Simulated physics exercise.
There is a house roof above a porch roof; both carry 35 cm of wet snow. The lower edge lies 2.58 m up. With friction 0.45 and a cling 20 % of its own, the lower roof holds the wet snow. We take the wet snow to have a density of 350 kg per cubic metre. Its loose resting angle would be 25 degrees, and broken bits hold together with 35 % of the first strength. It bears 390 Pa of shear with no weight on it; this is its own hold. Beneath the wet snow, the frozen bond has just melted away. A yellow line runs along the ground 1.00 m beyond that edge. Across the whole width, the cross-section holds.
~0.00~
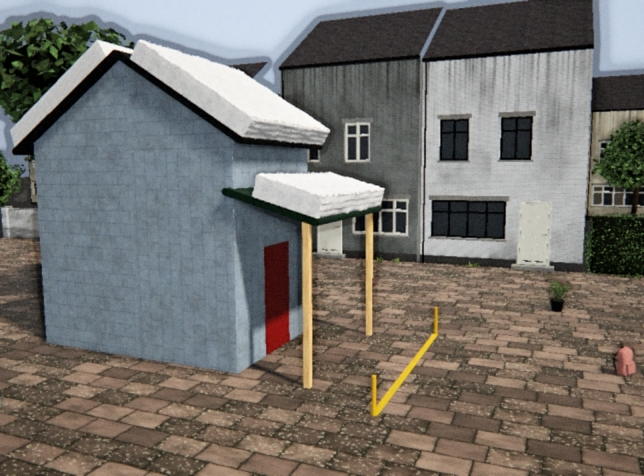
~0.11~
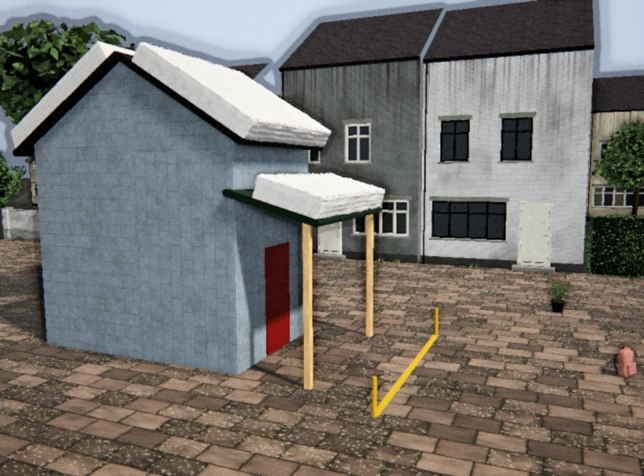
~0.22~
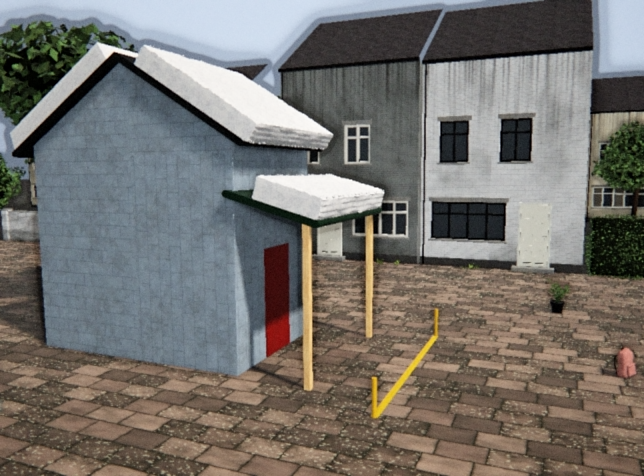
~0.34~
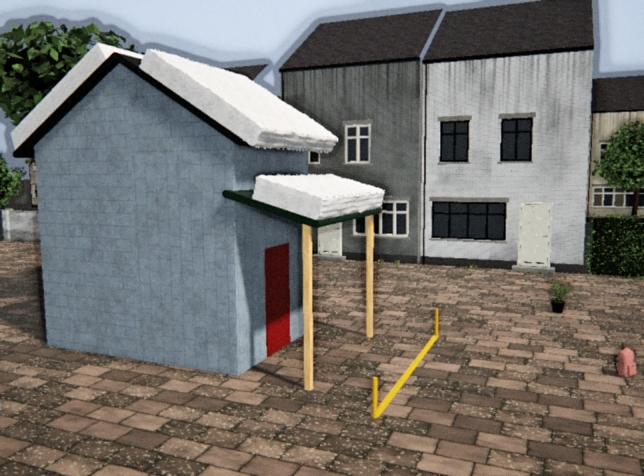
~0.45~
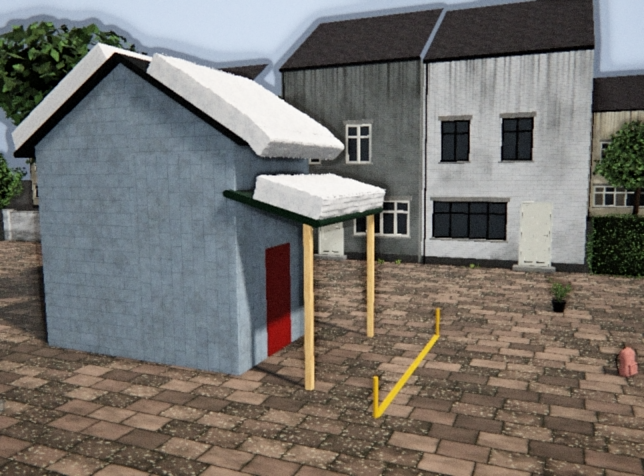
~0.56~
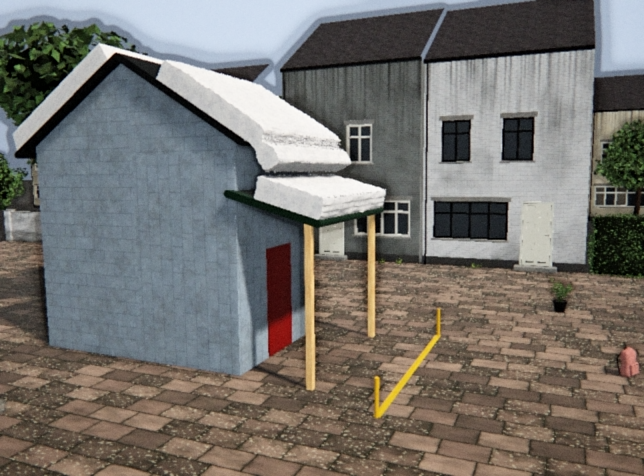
In a paved yard beside a small blue house, a thick slab of snow slid down the right side of the main roof, slowly then faster, and jutted out above the snow-covered porch.
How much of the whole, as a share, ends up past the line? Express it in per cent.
Something like 64 per cent.
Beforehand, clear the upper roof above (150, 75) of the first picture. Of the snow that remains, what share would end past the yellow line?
Result: Approx. 60 % past the line.
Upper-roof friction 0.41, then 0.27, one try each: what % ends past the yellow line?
In turn about 55 %, 60 %.
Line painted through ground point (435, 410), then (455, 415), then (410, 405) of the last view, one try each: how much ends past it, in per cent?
Respectively 50, 45 and 55 percent would end past it.
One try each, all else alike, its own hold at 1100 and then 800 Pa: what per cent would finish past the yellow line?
It'd be some 55 percent the first time and some 65 percent the second.
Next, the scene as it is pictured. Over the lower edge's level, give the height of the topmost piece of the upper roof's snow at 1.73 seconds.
0.6 m, roughly.
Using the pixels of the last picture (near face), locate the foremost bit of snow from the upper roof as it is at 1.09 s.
It lies at around (346, 208) in the last picture.
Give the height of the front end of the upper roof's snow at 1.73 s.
Roughly 0.0 m.
By 1.09 s, none is below the lower edge and 0 % is past the line.
By 1.73 s, 67 % is below the lower edge and 50 % is past the line.
By 2.36 s, 78 % is below the lower edge and 64 % is past the line.
By 3.00 s, 78 % is below the lower edge and 64 % is past the line.
By 3.10 s, at the end, 78 % is below the lower edge and 64 % is past the line.
